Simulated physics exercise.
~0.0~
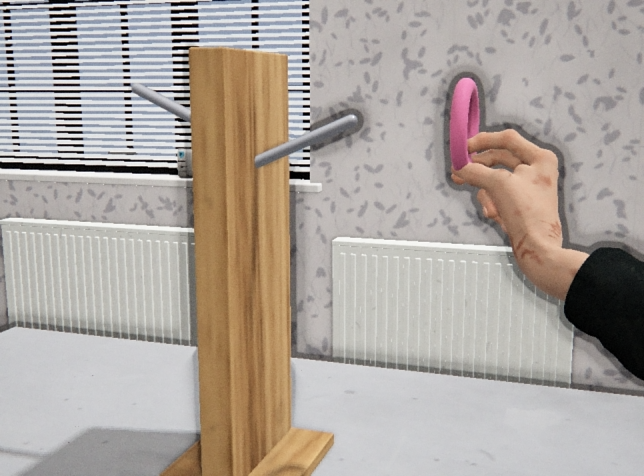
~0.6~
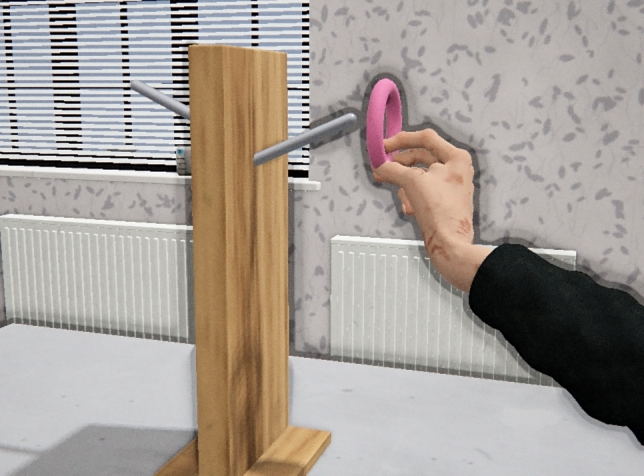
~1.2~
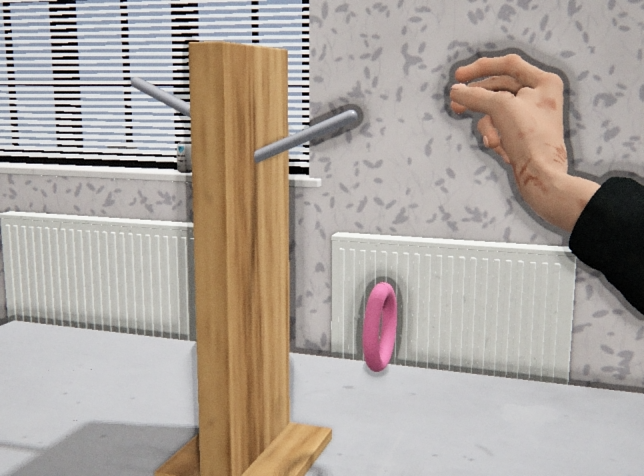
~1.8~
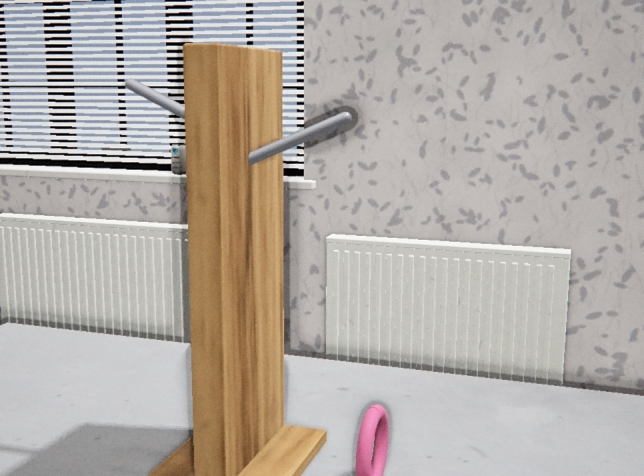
A hand in a black sleeve reaches in from the right, holding a pink ring of tape upright, in a room seen from the front by a slightly swaying camera. Left of centre, a tall wooden stand with grey pegs rises from a pale table, before a patterned grey wall, white radiators and a window with blinds. The hand carries the tape left to the tip of the right-hand peg. It then lets go and draws back to the right, while the tape falls below the peg. The tape ends low on the table, right of the stand, with the hand gone.
